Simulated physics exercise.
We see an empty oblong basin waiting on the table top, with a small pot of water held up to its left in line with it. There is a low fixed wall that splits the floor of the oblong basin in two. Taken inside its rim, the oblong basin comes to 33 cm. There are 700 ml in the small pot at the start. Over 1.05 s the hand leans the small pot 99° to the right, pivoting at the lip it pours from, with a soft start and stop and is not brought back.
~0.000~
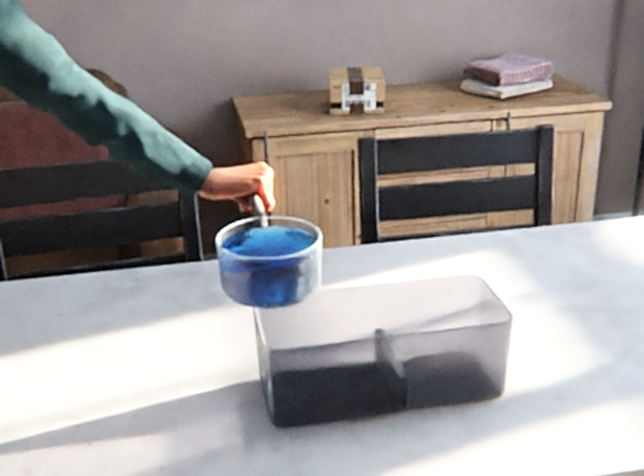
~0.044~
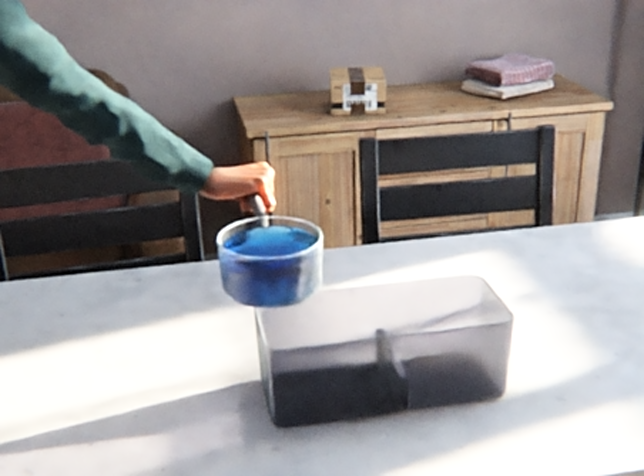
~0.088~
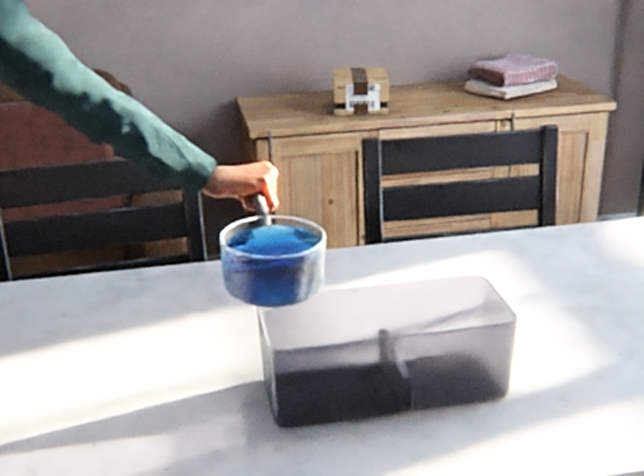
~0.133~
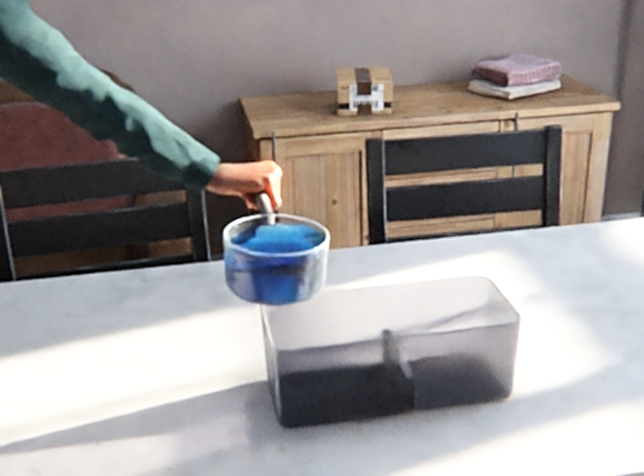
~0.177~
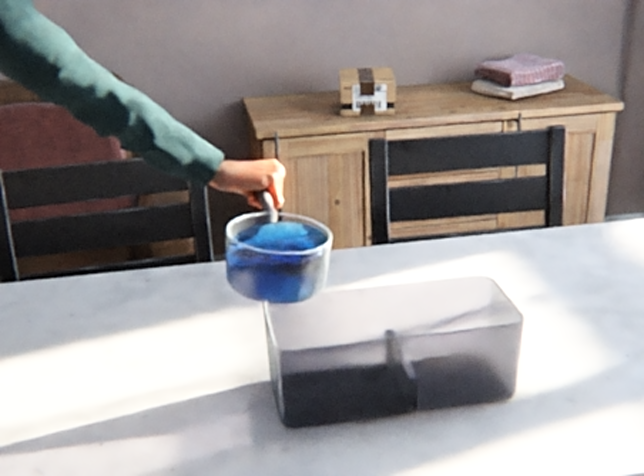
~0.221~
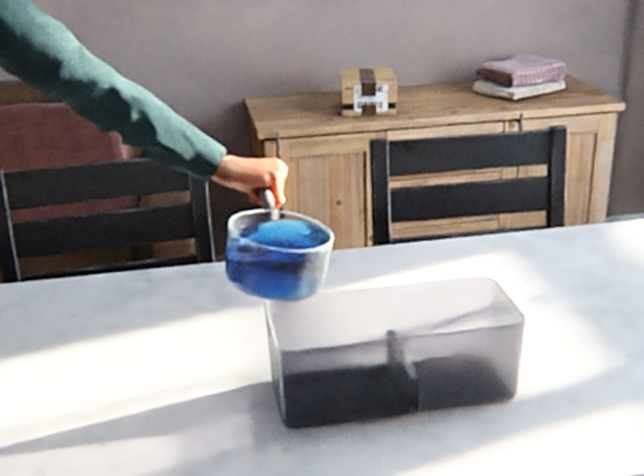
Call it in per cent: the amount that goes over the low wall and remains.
I would put it at about 71 per cent.
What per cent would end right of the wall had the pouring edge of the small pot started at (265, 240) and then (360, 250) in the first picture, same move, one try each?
Roughly 5 per cent the first time and 95 per cent the second.
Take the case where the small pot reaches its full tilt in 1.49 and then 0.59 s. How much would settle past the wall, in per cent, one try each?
Try 1: 55 %; try 2: 70 %.
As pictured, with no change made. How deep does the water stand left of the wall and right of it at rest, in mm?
8 mm left, 26 mm right.
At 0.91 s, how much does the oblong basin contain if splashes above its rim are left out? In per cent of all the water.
My estimate is about 68 percent.
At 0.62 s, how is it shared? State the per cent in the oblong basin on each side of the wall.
Left roughly 7, right roughly 0.
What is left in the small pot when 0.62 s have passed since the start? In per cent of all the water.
Still held: Roughly 64 % of the total.
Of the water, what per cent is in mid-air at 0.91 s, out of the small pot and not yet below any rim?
About 20 per cent.
After 0.62 s the tilt is 63° and 63 per cent is still to pour, 7 is left of the wall and 0 right of it.
After 0.91 s the tilt is 95° and 13 per cent is still to pour, 14 is left of the wall and 54 right of it.
After 1.22 s the tilt is 99° and 1 per cent is still to pour, 25 is left of the wall and 71 right of it.
After 1.55 s the tilt is 99° and 0 per cent is still to pour, 28 is left of the wall and 71 right of it.
In the end 28 per cent lies left of the wall, 71 right of it and 1 outside.
